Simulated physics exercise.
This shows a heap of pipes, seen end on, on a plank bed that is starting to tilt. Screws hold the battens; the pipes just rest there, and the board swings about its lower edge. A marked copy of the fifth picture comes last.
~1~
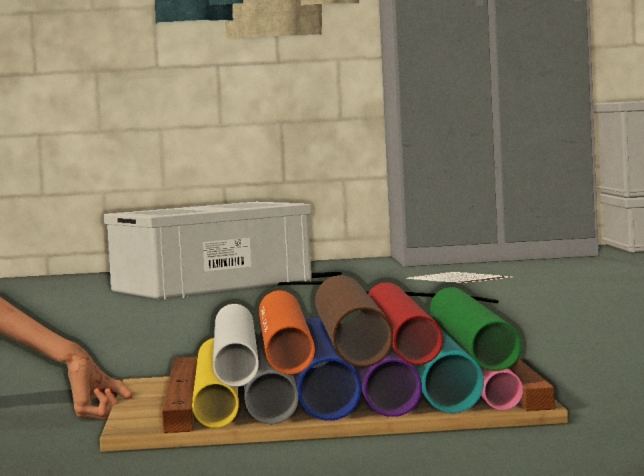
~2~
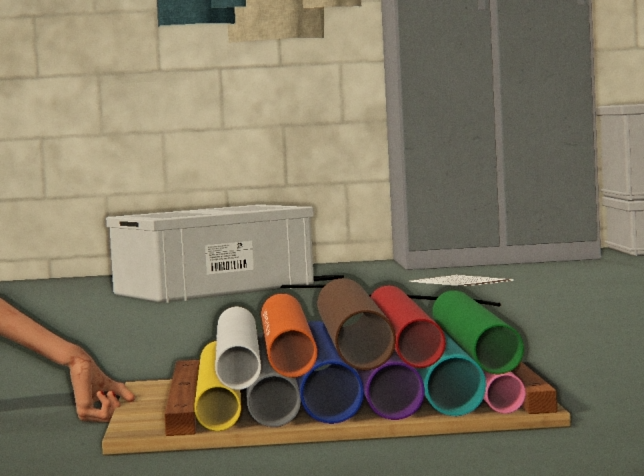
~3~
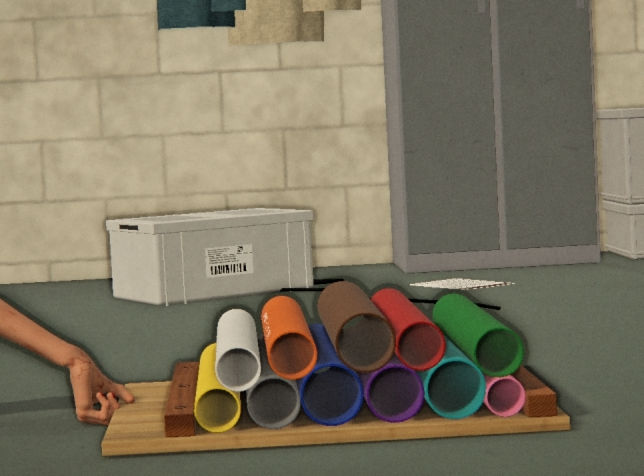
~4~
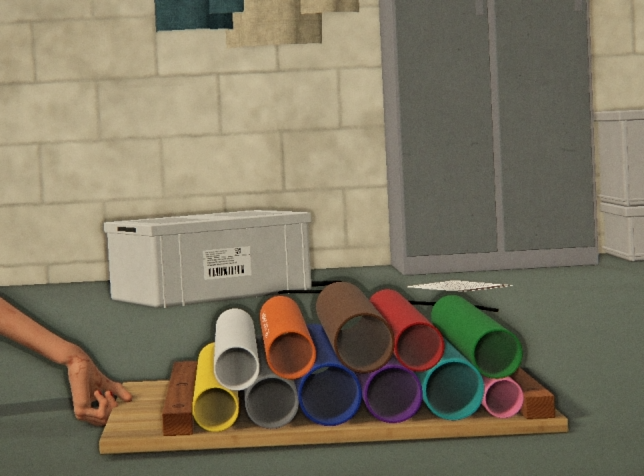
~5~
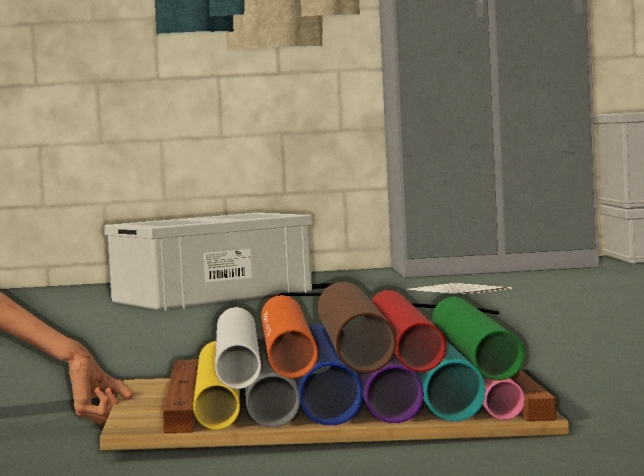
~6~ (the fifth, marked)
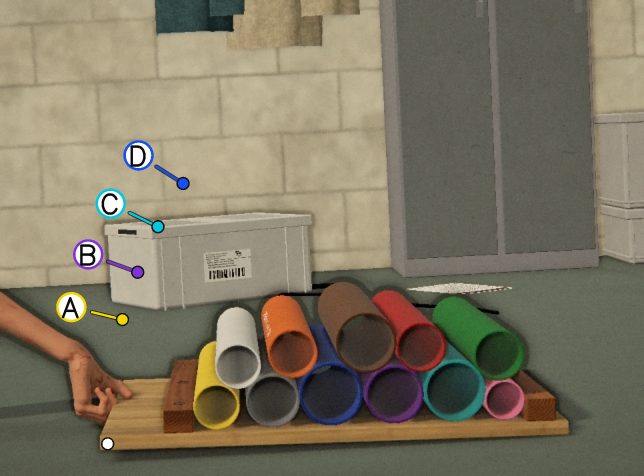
In a room with a pale block wall, a hand grips the left end of a wooden board holding two rows of stacked coloured pipes between wooden battens; the hand, board and pipes stay almost still, shifting only very slightly.
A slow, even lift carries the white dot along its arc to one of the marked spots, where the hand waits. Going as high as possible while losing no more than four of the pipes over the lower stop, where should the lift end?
The answer is mark D.
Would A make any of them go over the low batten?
At A: Yes.
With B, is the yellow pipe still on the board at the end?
The yellow pipe: Yes.
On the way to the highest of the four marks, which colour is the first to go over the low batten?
The green one.
On the copy, A at (123, 319); B at (138, 272); C at (158, 226); D at (183, 183); the white dot at (108, 444).
On D. First, board at 20°.
Then, board at 35°.
Finally, board at 35°, three over the low batten (green, brown, red).
By contrast, A one over the low batten (green); B one over the low batten (green); C one over the low batten (green).
